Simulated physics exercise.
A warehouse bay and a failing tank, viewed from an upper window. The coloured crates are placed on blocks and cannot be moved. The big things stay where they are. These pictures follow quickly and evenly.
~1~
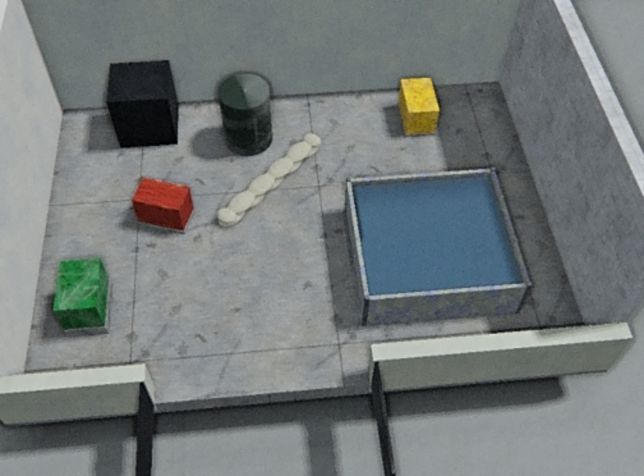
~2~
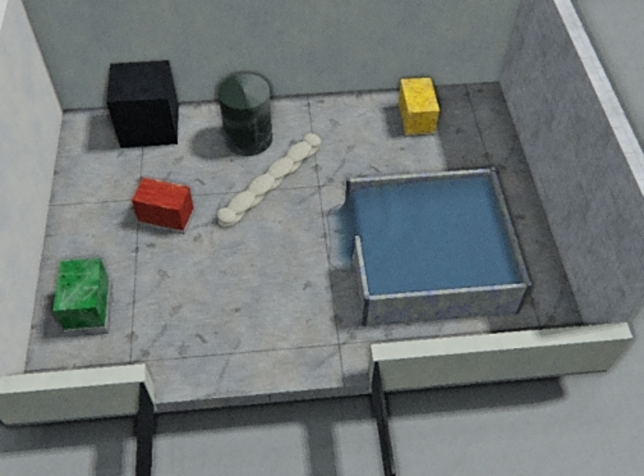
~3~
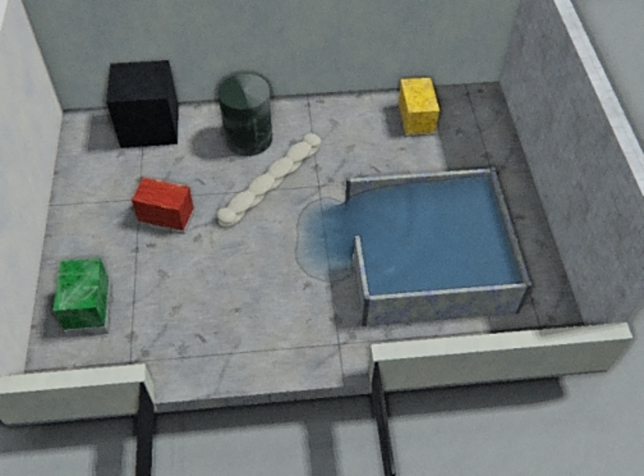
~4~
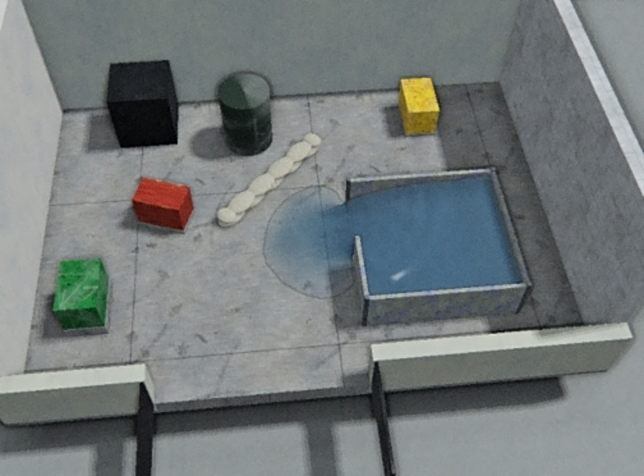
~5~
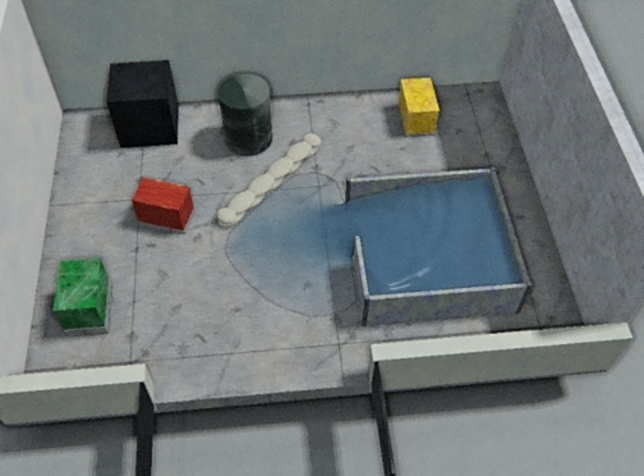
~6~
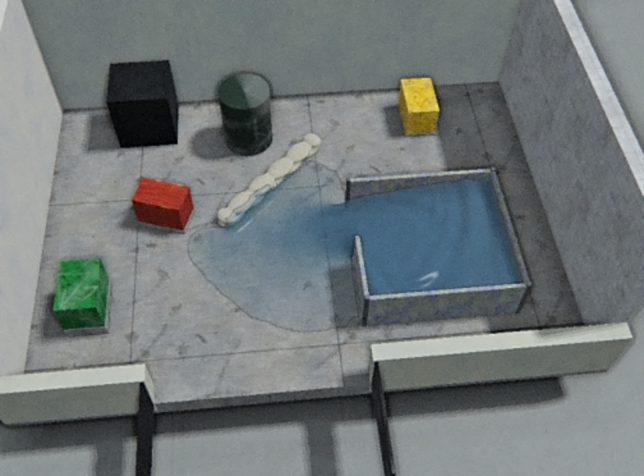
Water poured out through a gap in the left side of the open tank and spread leftward across the floor in a widening pool, reaching the pale, rope-like barrier near the red block.
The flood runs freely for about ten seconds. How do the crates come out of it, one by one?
One by one: The yellow crate comes out wet; the red crate comes out wet; the green crate comes out wet.
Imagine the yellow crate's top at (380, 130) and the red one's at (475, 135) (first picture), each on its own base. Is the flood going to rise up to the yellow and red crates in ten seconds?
First the yellow crate: It is dampened; then the red crate: It keeps clear.
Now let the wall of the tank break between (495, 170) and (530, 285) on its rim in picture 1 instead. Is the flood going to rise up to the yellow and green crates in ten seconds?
The yellow crate is reached, the green crate is not reached.
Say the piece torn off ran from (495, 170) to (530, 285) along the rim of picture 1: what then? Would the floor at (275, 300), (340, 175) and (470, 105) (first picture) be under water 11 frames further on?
One by one, they turn out not soaked, not soaked and drenched.
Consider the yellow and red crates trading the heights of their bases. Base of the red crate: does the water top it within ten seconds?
My guess is that the red one is inundated.
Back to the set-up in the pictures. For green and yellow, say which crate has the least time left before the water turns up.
That would be the crate marked green.
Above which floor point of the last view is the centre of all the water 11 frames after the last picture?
I'd say near (336, 253).
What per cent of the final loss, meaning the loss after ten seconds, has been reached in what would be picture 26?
I'd put it near 10 in a hundred.
A moment on, water covers 25 % of the floor; the yellow crate not reached, the red crate water round its plinth, the green crate water round its plinth.
Next, water covers 45 % of the floor; the yellow crate not reached, the red crate water round its plinth, the green crate water round its plinth.
Then, water covers 60 % of the floor; the yellow crate water round its plinth, the red crate water round its plinth, the green crate water round its plinth.
Later, water covers 75 % of the floor; the yellow crate water round its plinth, the red crate water round its plinth, the green crate water round its plinth.
In the end, water covers 85 % of the floor; the yellow crate was topped, the red crate was topped, the green crate was topped.
